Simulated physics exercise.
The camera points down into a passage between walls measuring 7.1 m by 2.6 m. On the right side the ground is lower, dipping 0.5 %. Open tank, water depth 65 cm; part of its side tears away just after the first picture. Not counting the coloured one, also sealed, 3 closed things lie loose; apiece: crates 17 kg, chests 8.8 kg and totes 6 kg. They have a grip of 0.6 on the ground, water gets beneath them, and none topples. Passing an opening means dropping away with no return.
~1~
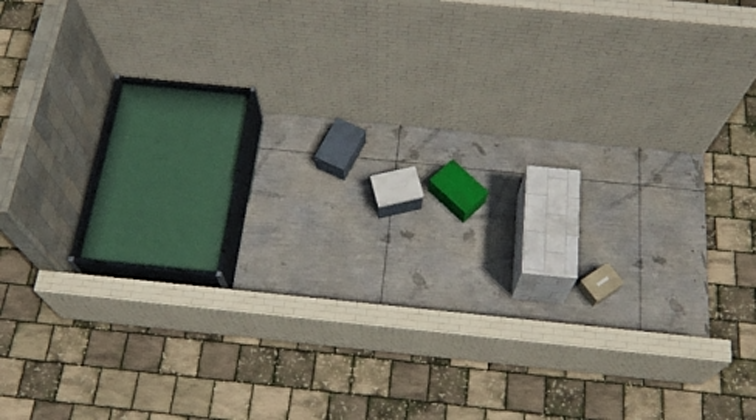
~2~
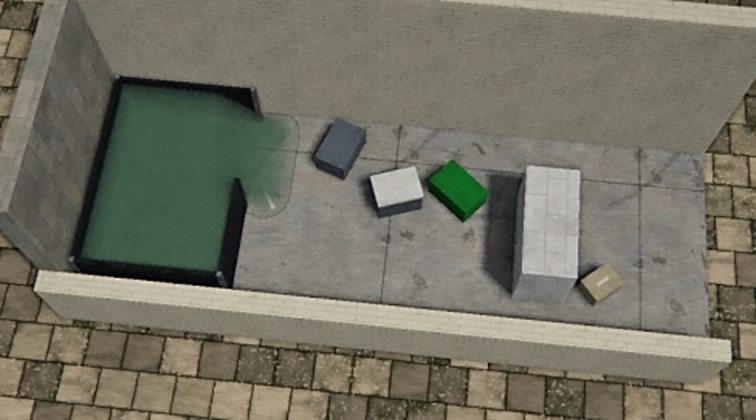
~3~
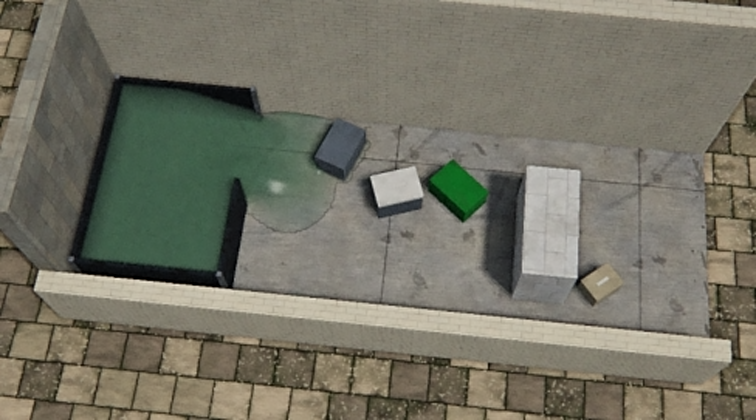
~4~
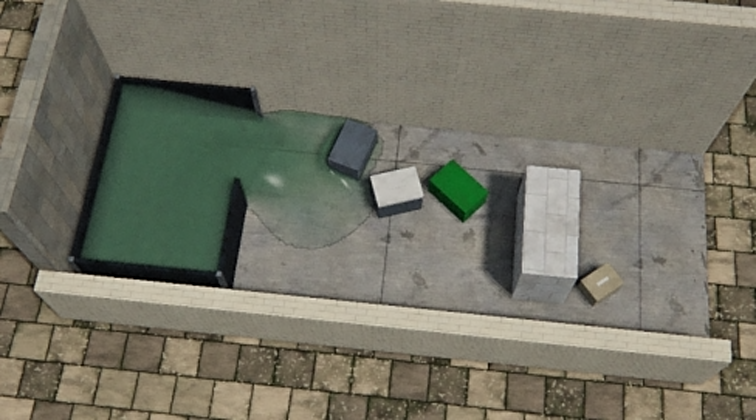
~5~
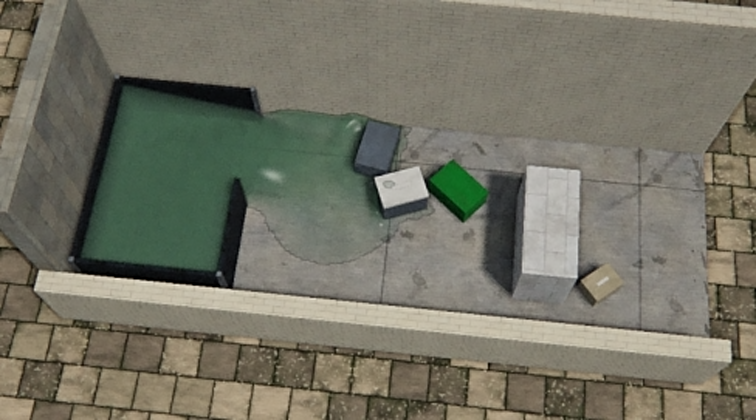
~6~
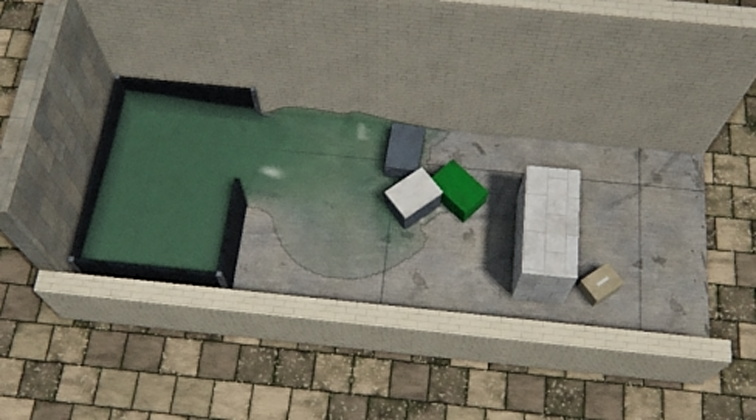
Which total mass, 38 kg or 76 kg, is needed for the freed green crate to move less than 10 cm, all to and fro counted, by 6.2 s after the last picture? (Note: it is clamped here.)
Neither mass does it.
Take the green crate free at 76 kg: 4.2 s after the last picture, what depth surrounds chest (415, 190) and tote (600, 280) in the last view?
Close to 16 and 6 centimetres.
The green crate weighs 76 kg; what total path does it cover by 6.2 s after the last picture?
The total path comes to around 40 cm.
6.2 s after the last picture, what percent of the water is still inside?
Remaining: Approx. 62 per cent.
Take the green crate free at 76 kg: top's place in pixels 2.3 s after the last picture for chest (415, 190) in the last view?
It would be close to (503, 290) by then.
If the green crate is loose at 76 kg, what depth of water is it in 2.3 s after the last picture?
Close to 16 cm deep.
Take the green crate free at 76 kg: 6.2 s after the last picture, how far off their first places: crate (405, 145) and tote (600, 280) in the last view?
Log: Item 1 gone out; item 2 gone out.
Then, 0.6 s after the last picture the green crate would be 37 cm from its start with 38 kg and 6 cm from its start with 76 kg; 13 cm of water round it then.
Then, 2.3 s after the last picture the green crate would be 51 cm from its start with 38 kg and 40 cm from its start with 76 kg; 16 cm of water round it then.
Then, 4.2 s after the last picture the green crate would be 112 cm from its start with 38 kg and 40 cm from its start with 76 kg; 13 cm of water round it then.
Then, 6.2 s after the last picture the green crate would be 146 cm from its start with 38 kg and 40 cm from its start with 76 kg; 11 cm of water round it then.
